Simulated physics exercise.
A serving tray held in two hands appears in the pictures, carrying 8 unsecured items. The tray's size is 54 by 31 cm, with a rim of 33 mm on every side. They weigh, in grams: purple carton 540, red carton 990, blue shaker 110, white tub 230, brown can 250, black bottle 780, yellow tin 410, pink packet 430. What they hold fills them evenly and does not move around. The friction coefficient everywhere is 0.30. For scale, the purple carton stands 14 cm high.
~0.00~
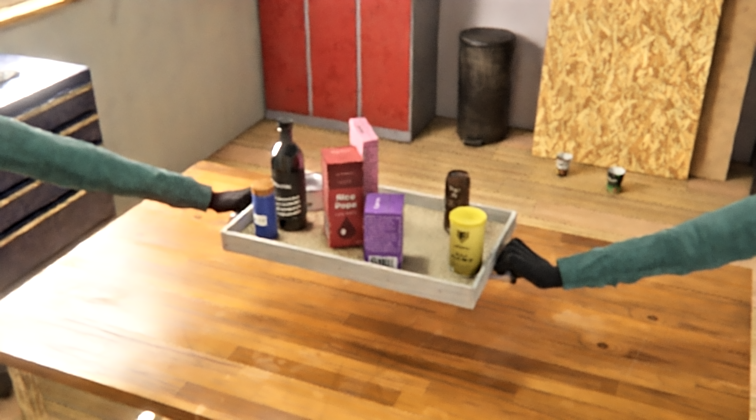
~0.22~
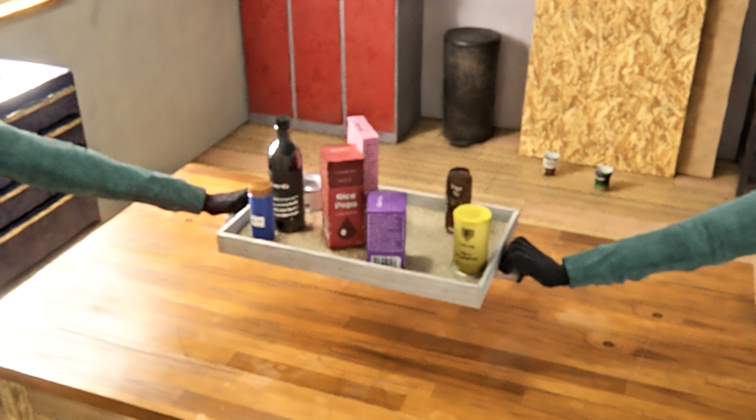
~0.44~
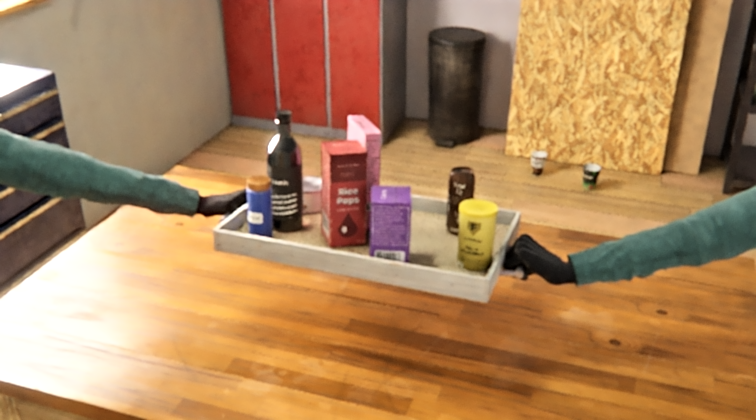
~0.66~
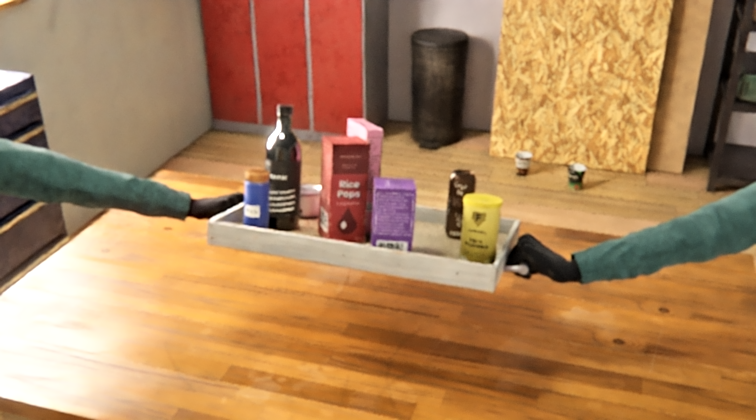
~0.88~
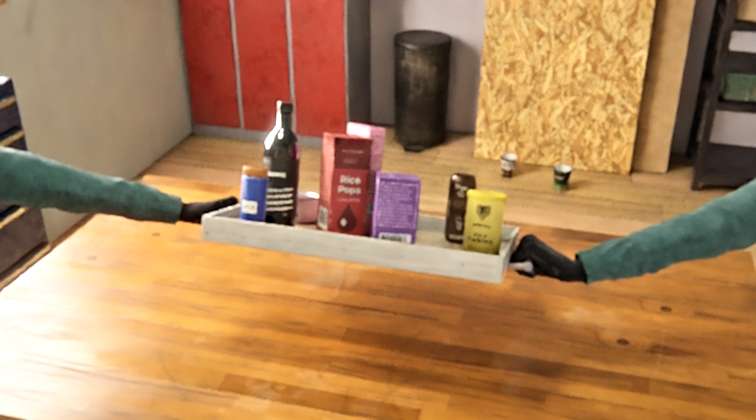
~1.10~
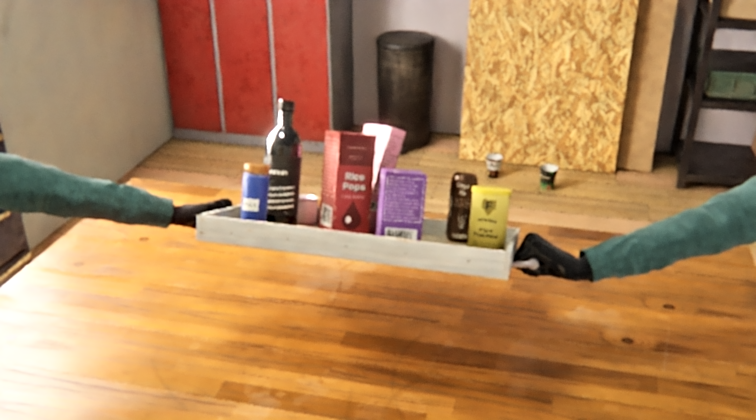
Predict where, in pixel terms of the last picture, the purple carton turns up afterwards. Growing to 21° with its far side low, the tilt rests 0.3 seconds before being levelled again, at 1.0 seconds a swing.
The purple carton should turn up near (407, 183).
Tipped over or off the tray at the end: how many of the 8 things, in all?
Count: 1.
After 1.40 s, tray tilted 21°, far edge down; pink packet now off the tray; purple carton slid 14 cm near (411, 204); yellow tin slid 12 cm.
After 1.60 s, tray tilted 19°, far edge down; purple carton slid 21 cm near (410, 198); yellow tin tipped 8° from how it sat; red carton tipped 7° from how it sat.
At rest (2.9 s), off the tray, pink packet; not toppled but over 5 cm from the start, purple carton, red carton, blue shaker, black bottle and yellow tin; the other 2 in place, give or take 5 cm. In the last view, purple carton near (406, 183).
